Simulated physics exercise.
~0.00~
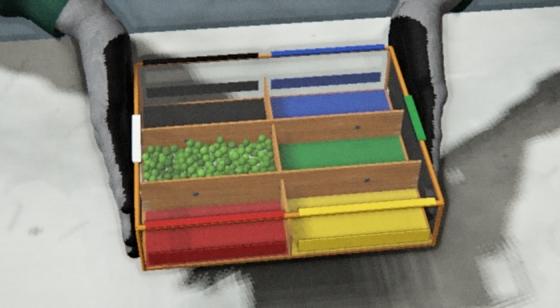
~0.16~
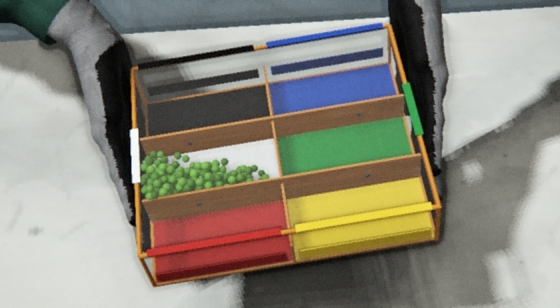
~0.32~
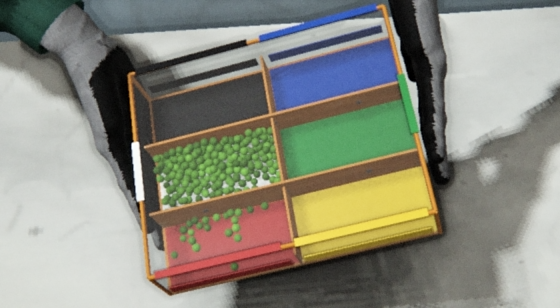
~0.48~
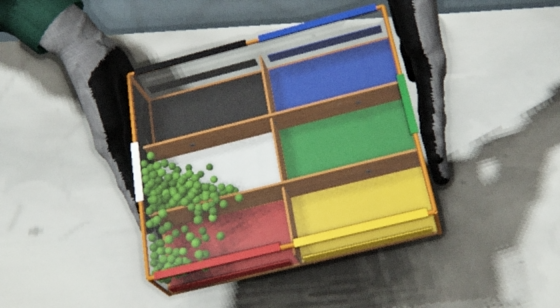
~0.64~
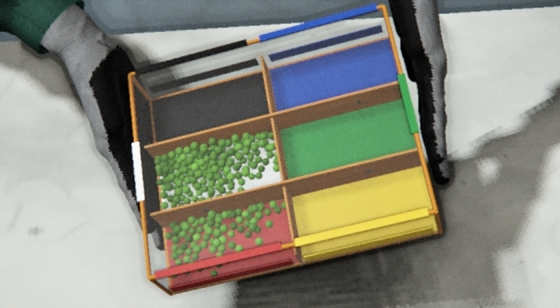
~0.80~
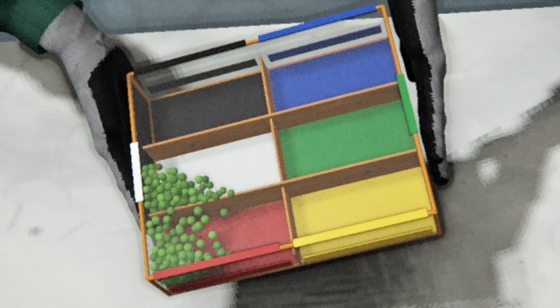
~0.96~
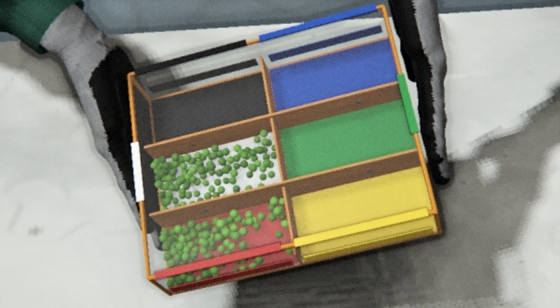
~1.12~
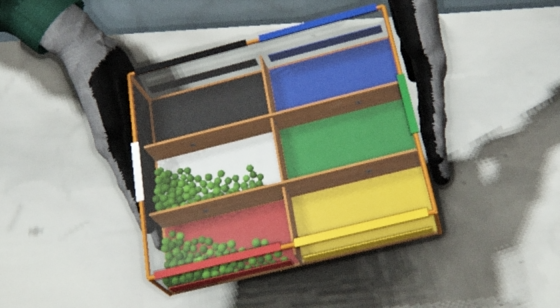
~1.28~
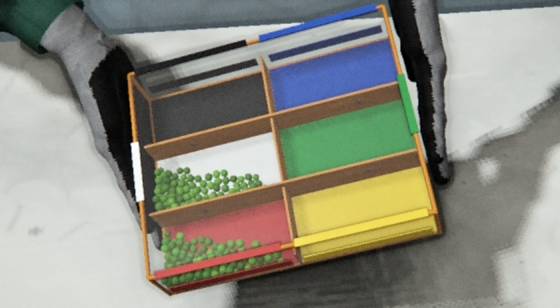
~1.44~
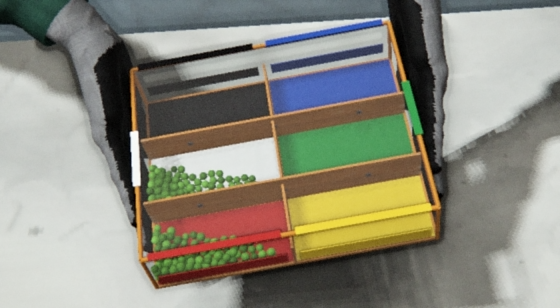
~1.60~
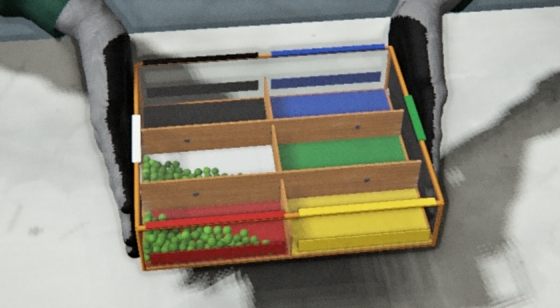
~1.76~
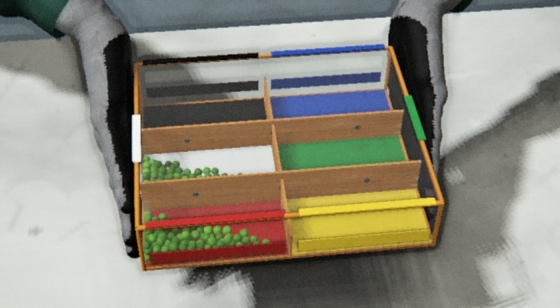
Green peas in a tilted, shaken box spill from the white compartment into the red one.
